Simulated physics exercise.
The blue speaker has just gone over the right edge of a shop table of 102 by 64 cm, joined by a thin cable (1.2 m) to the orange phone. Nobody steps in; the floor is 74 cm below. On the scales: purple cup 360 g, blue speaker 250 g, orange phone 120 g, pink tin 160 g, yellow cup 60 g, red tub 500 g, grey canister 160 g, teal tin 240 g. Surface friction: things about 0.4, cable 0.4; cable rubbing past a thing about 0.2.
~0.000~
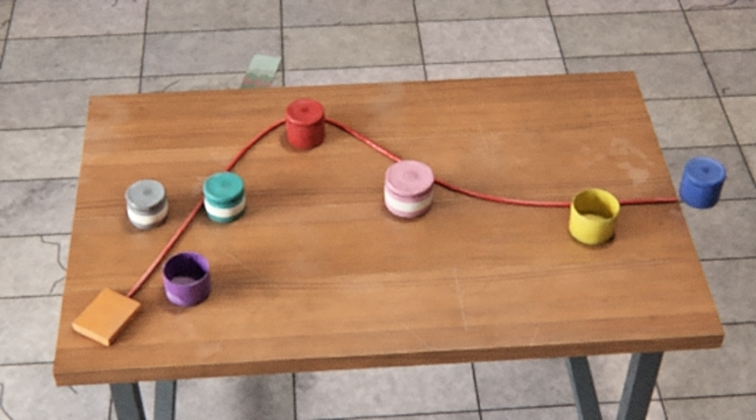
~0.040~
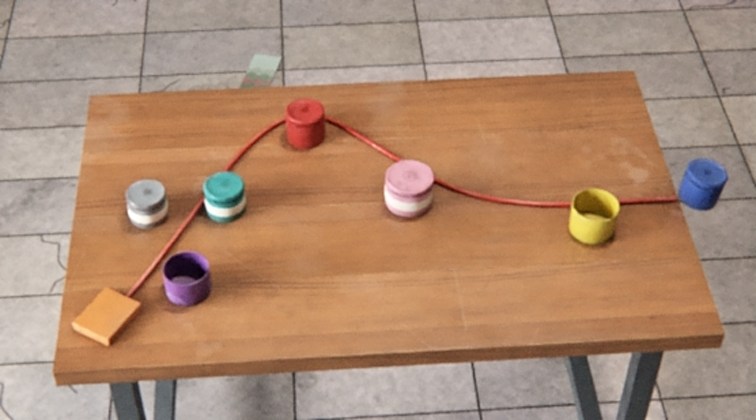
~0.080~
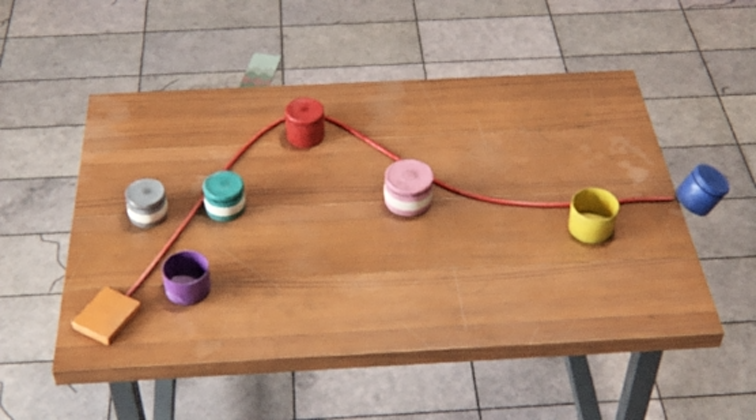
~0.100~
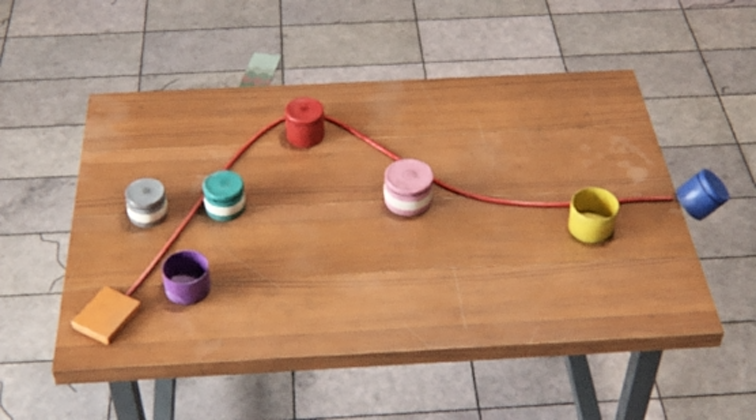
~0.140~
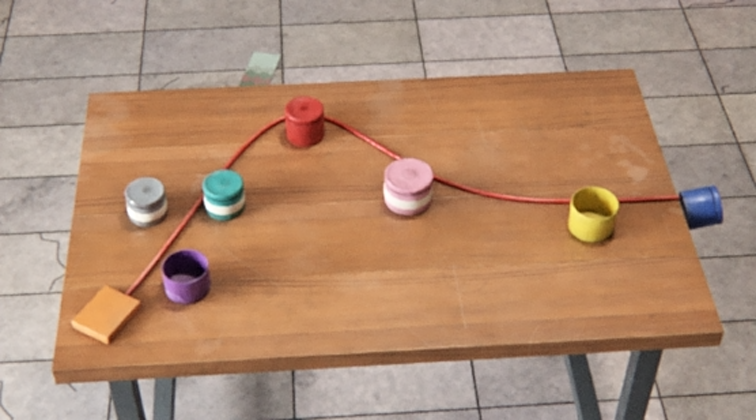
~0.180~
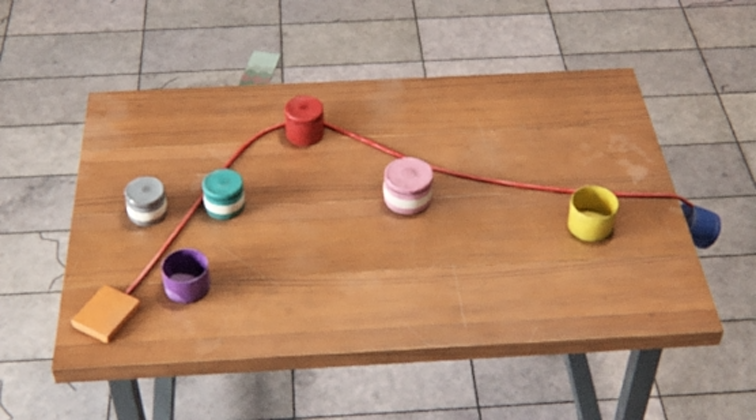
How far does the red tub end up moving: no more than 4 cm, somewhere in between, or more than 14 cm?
It stays almost put.
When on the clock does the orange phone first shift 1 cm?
For the orange phone, 0.24 seconds.
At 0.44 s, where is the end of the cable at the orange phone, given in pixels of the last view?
Roughly (167, 243).
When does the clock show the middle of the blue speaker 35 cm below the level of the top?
Time: 0.60 s.
After 0.4 s, the cable's tail end at (167, 243); blue speaker over the edge, orange phone 13 cm off its start.
After 0.7 s, the cable's tail end at (202, 206); red tub 1 cm off its start, orange phone 22 cm off its start, blue speaker over the edge.
After 0.9 s, the cable's tail end at (204, 204); red tub 1 cm off its start at (307, 110), orange phone 23 cm off its start at (185, 214), blue speaker over the edge.
After 1.2 s, the cable's tail end at (204, 204); red tub 1 cm off its start, orange phone 23 cm off its start, blue speaker over the edge.
After 2.4 s, the cable's tail end at (204, 204); red tub 1 cm off its start at (307, 110), orange phone 23 cm off its start at (185, 214), blue speaker over the edge, teal tin 1 cm off its start at (227, 179).
